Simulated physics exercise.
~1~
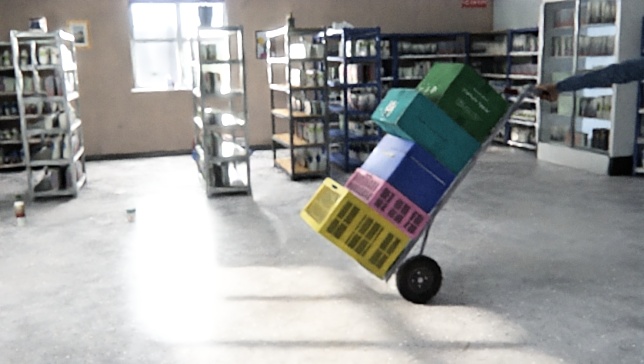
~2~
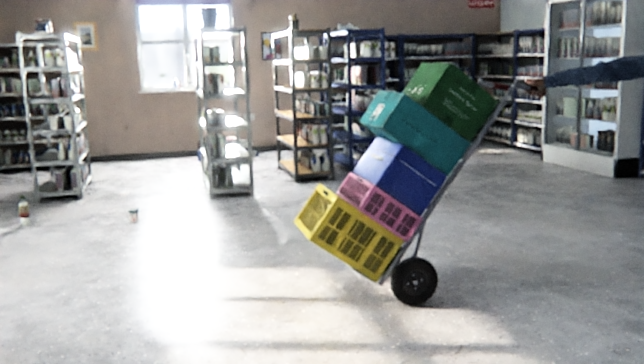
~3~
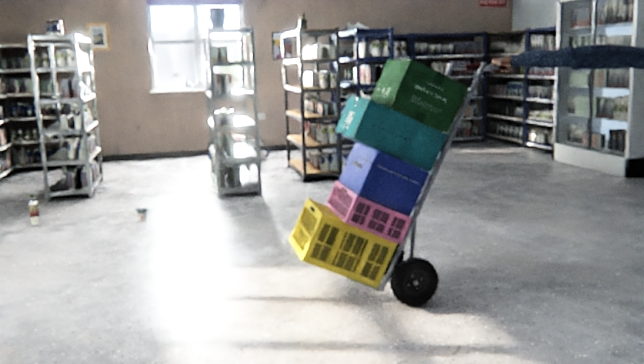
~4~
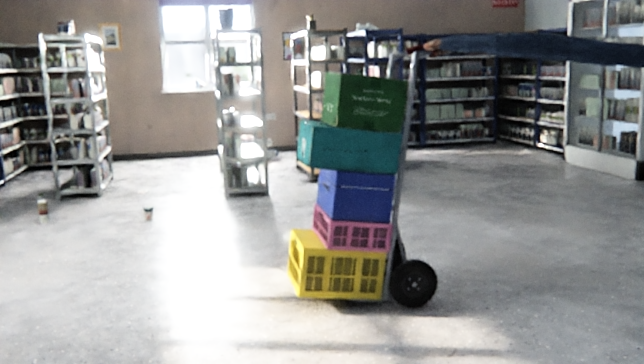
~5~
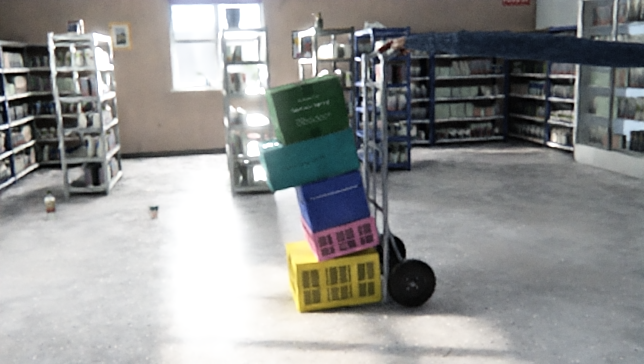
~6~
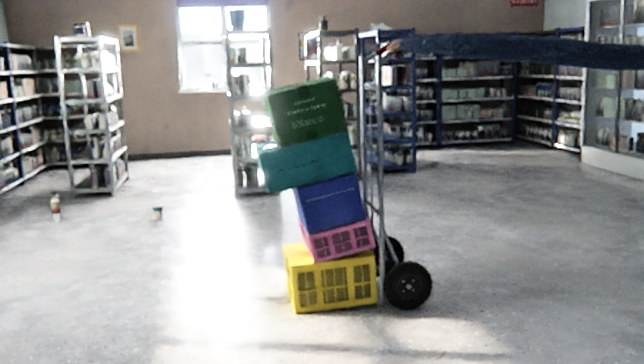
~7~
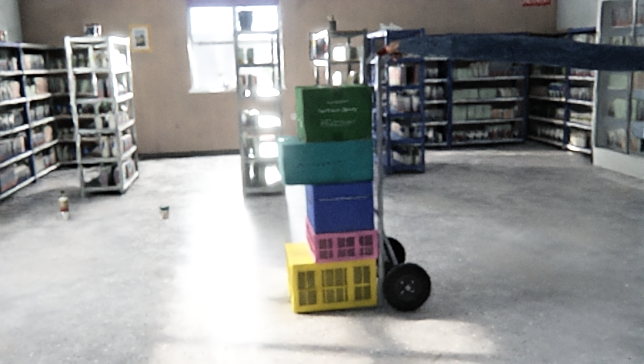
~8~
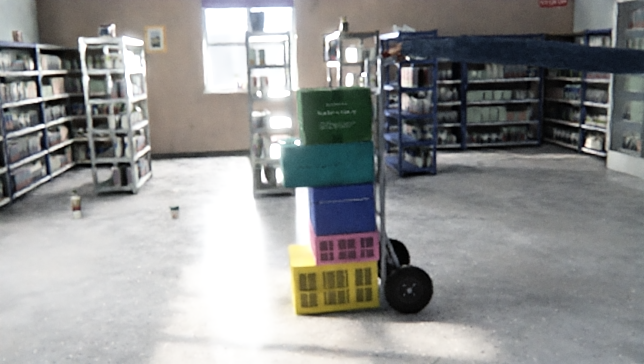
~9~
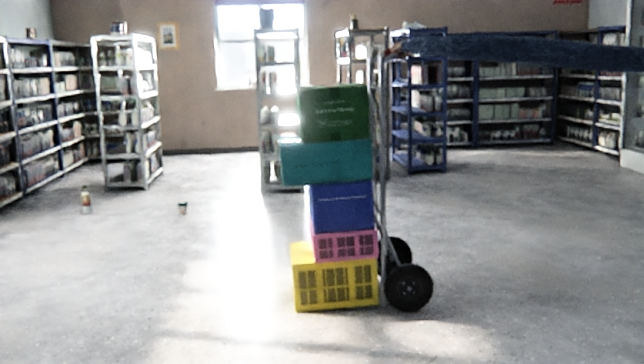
An arm tilting a hand truck upright in a library, its five stacked colourful boxes rocking left, then settling back, still stacked.
